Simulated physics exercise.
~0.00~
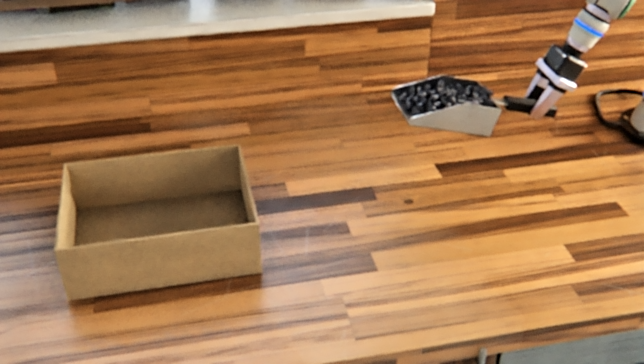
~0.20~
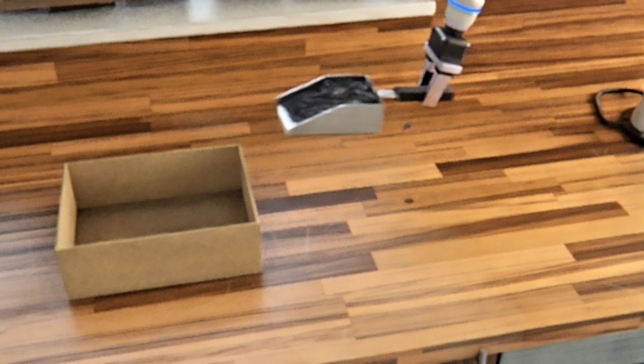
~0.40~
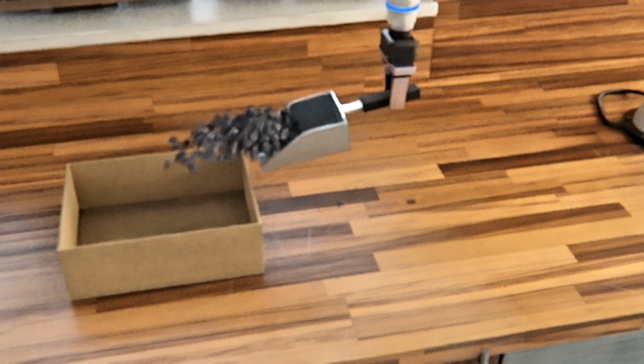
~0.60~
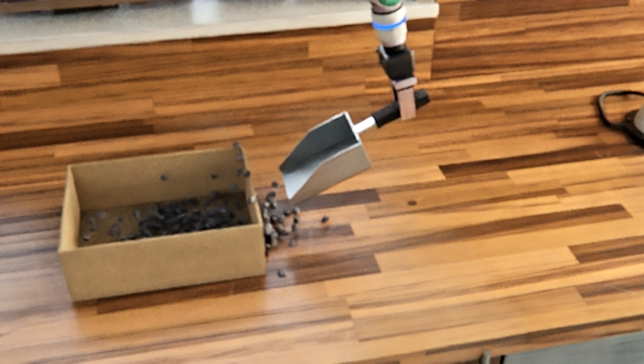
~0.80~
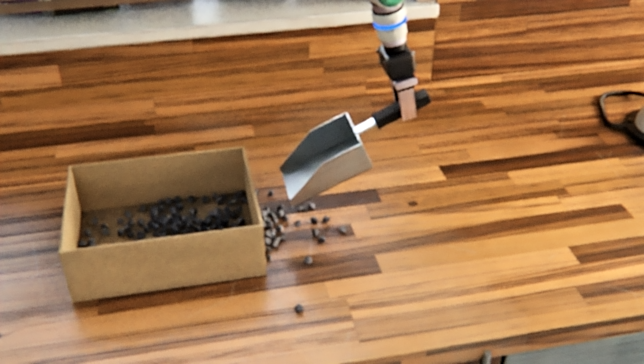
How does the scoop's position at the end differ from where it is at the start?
At the start the scoop is farther to the right and higher in view, while at the end it is farther left and lower, close to the right side of the cardboard box.
